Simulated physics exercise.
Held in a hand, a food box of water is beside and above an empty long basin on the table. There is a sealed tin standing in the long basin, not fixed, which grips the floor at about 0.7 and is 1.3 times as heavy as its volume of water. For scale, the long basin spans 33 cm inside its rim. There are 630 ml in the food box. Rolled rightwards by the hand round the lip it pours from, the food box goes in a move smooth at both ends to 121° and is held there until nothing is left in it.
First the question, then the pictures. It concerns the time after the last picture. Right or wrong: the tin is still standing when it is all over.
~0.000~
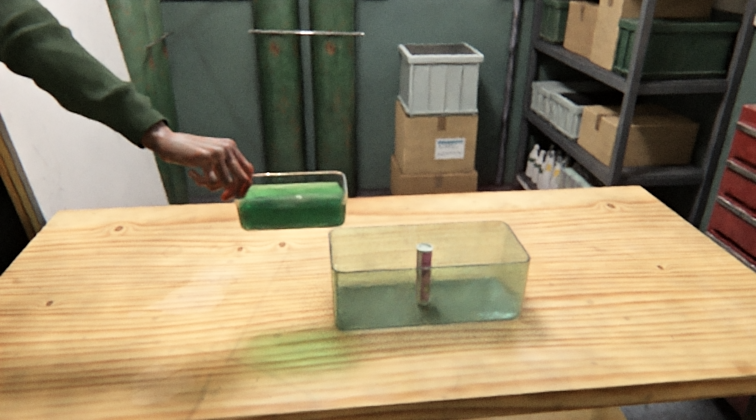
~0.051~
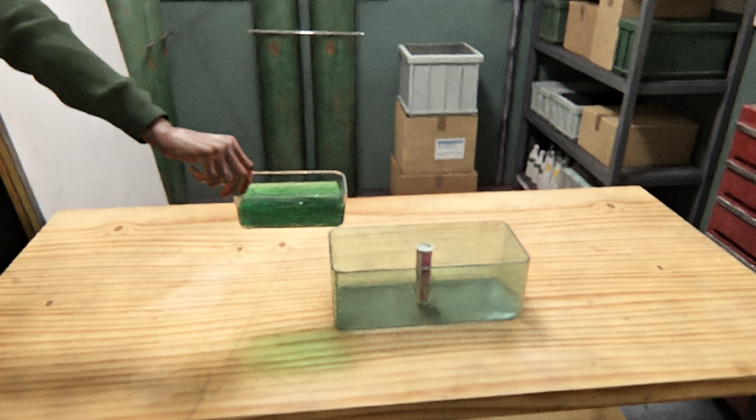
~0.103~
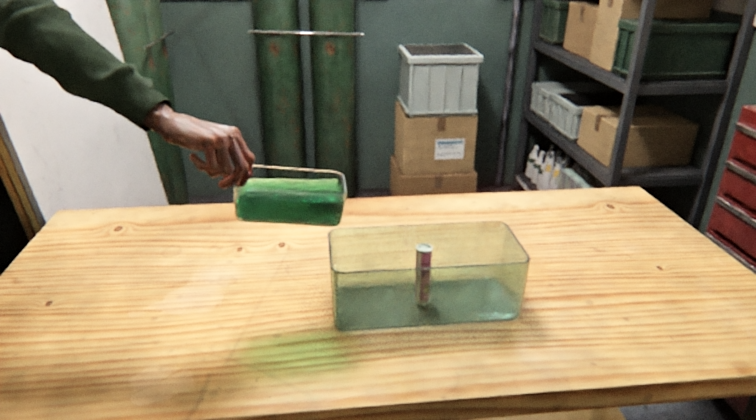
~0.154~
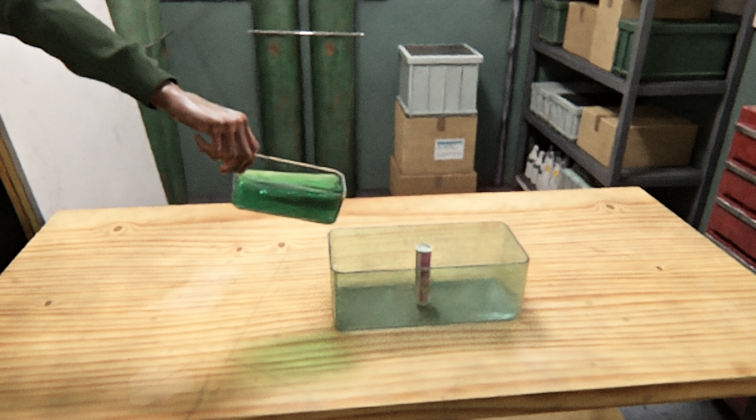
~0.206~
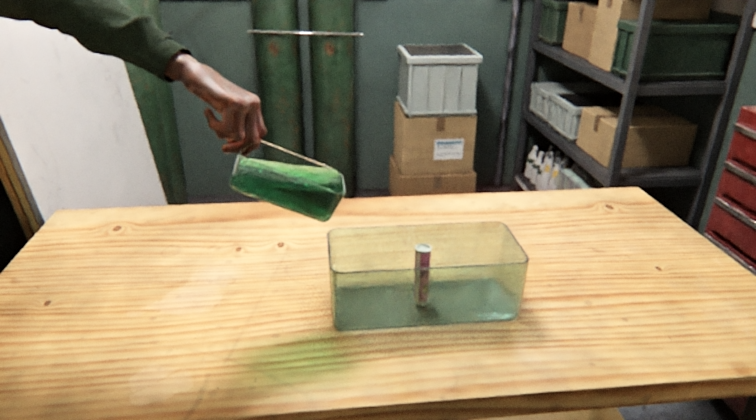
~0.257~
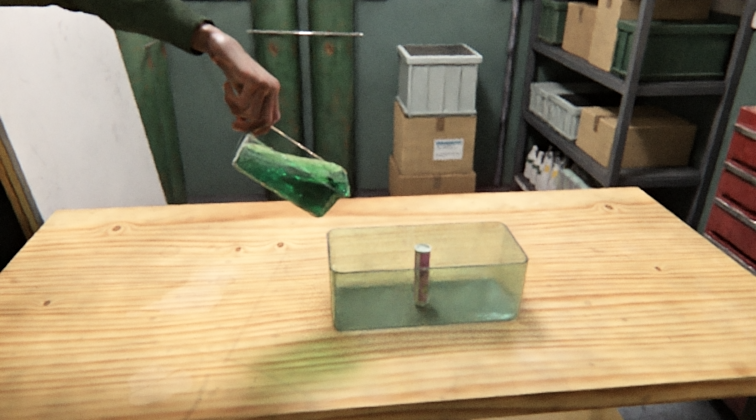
Wrong, it has gone over.
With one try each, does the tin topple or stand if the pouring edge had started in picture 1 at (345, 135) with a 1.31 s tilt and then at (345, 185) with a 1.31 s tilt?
Trial 1 - tin stays standing; trial 2 - tin stays standing.
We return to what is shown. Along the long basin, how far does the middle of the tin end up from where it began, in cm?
In the end the tin's centre has shifted about 7.0 centimetres.
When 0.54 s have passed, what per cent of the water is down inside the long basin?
28 %, roughly.
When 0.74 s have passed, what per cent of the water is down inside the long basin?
I'd put it at roughly 94 per cent.
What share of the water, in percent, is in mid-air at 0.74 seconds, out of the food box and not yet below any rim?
Estimated airborne part: Roughly 5 per cent.
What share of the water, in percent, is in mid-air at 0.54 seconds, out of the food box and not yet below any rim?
Around 64 percent.
After 0.54 s the tilt is 107° and 9 per cent is still to pour; the tin stands where it began.
After 0.74 s the tilt is 121° and 0 per cent is still to pour; the tin leans 54°.
After 0.96 s the tilt is 121° and 0 per cent is still to pour; the tin lies on its side.
After 1.19 s the tilt is 121° and 0 per cent is still to pour; the tin lies on its side.
In the end the tin lies on its side.
